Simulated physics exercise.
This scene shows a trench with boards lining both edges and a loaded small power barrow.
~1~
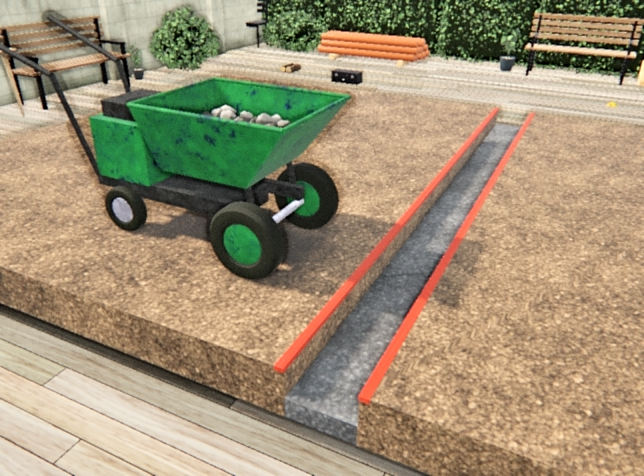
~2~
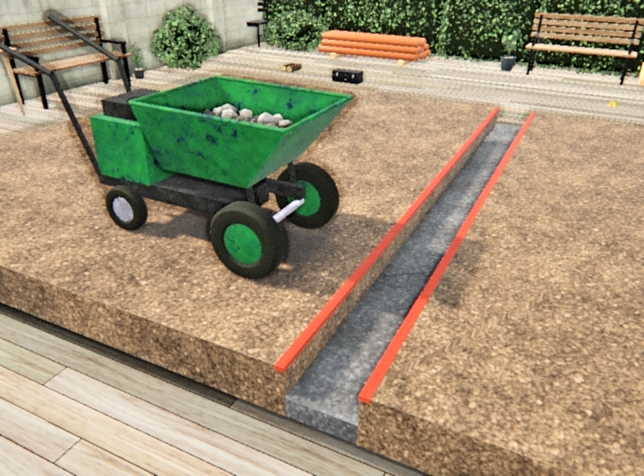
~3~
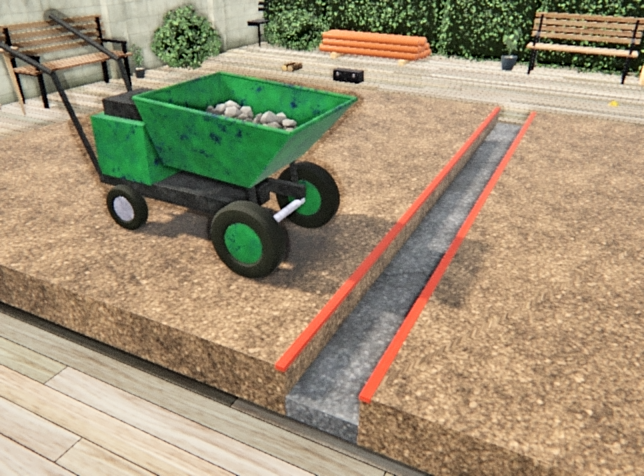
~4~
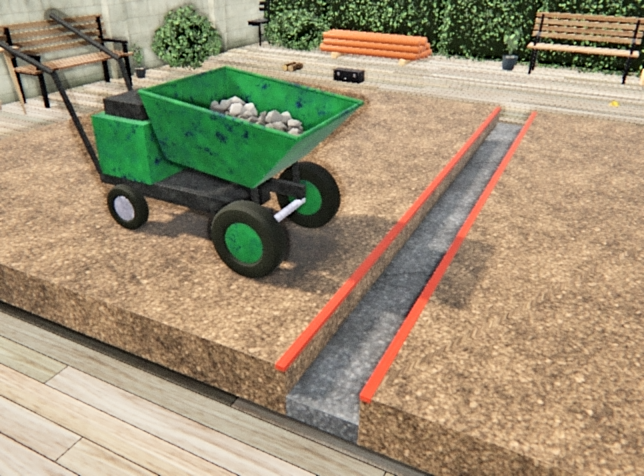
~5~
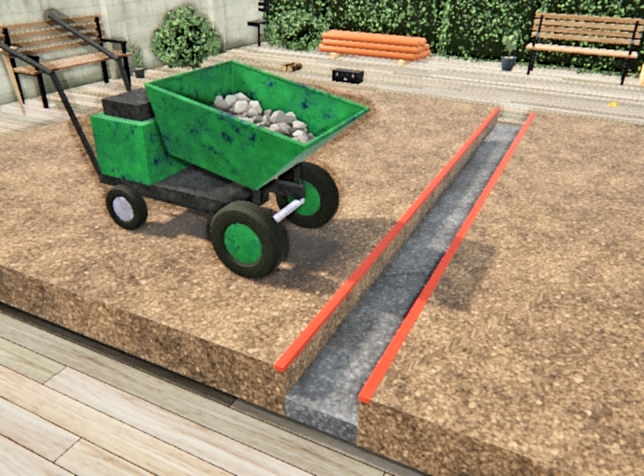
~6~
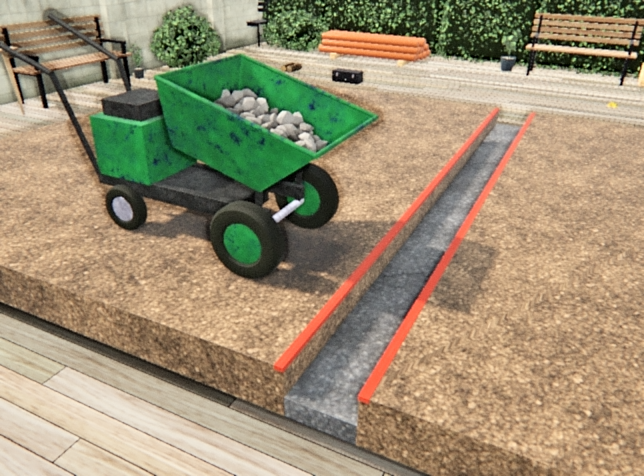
The green skip of a small power barrow, loaded with broken grey stones, sits level beside a trench edged with orange-red boards. It begins to tilt slightly to the right, then steepens gradually until clearly tipped, its lip nearer the trench and the stones still inside, while the wheels stay put.
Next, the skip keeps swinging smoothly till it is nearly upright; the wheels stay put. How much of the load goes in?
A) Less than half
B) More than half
The answer is B.
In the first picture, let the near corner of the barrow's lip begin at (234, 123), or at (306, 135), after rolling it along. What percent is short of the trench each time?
The first spot gives roughly 20 %; the second gives roughly 0 %.
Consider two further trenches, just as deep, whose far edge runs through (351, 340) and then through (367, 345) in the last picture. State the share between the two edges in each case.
Around 0 percent first, around 40 percent second.
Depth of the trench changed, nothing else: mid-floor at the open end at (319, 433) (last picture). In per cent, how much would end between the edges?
It works out to some 80 percent.
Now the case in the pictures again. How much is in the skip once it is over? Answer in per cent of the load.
My estimate is about 0 per cent.
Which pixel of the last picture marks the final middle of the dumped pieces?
Centre at rest: Close to (403, 293).
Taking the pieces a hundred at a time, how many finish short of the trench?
0 %.
Soon after the last picture, skip tipped steeply; all in the skip.
A little later, skip tipped steeply; nearly all in the skip; a small part in or heaped over the trench.
Later still, skip tipped right over; about a third in the skip; about half in or heaped over the trench; about a quarter beyond it.
By the end, skip tipped right over; most in or heaped over the trench; about a quarter beyond it.
